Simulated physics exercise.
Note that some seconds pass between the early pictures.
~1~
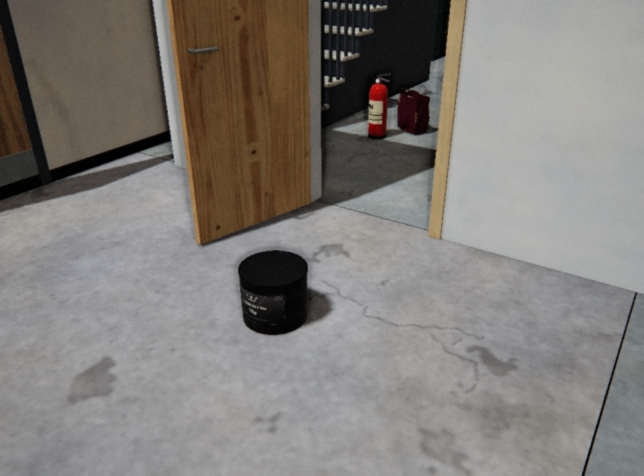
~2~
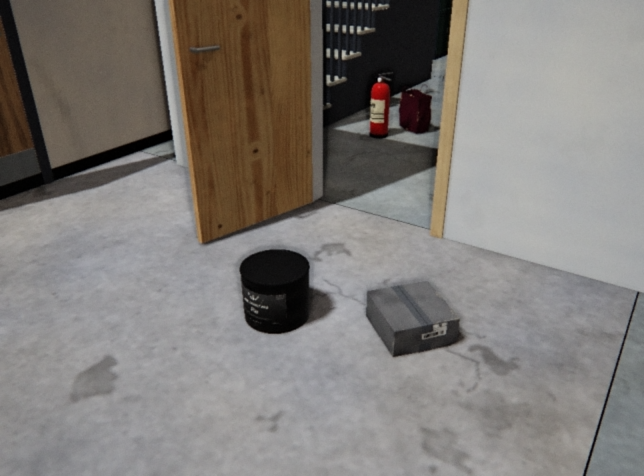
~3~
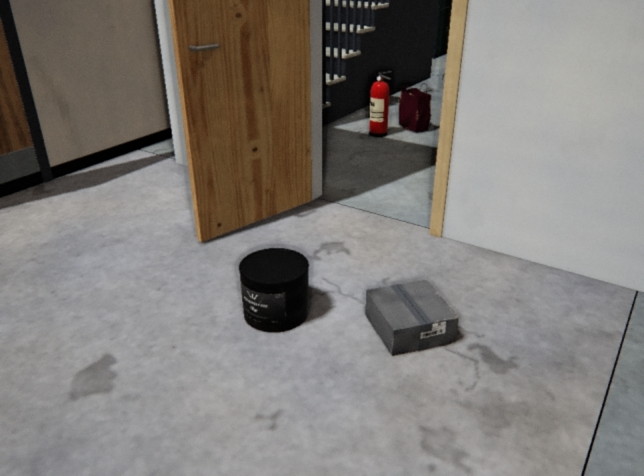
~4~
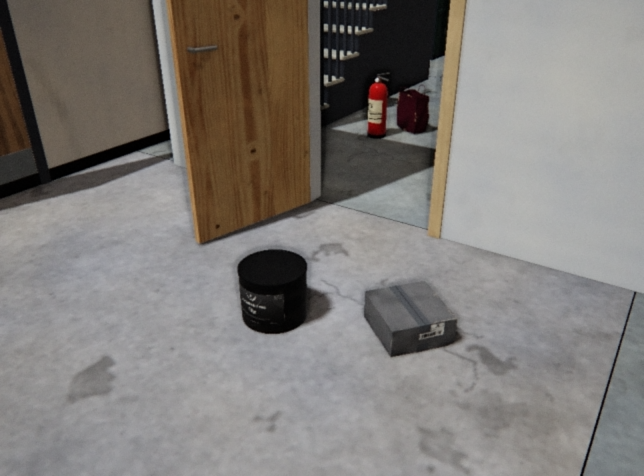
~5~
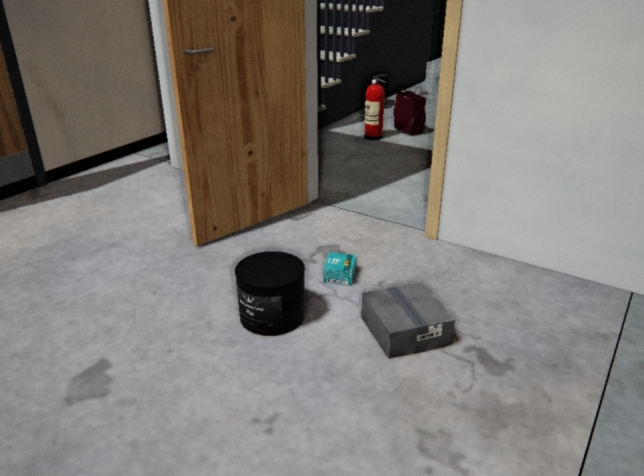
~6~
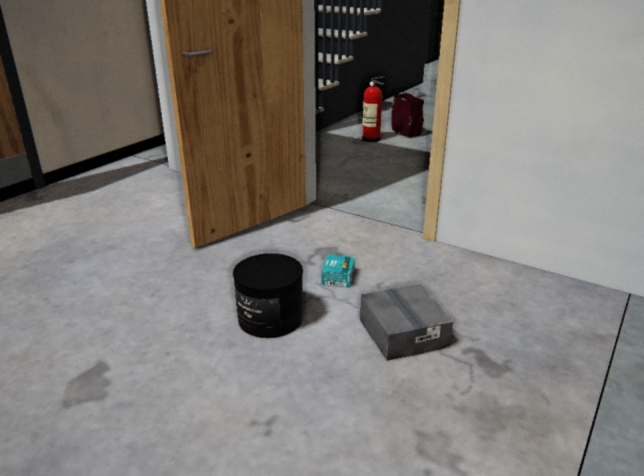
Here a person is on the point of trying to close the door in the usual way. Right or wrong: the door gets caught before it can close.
Wrong.
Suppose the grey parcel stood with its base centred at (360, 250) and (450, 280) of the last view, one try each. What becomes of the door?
First it cannot finish its swing, then it finishes its swing.
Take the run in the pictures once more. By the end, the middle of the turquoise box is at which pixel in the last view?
End point in the final view: About (374, 276).
Then, 0.60 s later than the last frame, door at 83°.
Then, 1.10 s later than the last frame, door at 41°; turquoise box moved a little near (354, 273).
Then, 1.20 s later than the last frame, door at 32°; turquoise box moved about its own width near (367, 275).
Then, 1.40 s later than the last frame, door at 12°; turquoise box moved about its own width near (375, 276).
When it is over, door at 0°; moved from the start, turquoise box; the other 2 as before. End places, in pixels of the last picture, turquoise box near (375, 276).
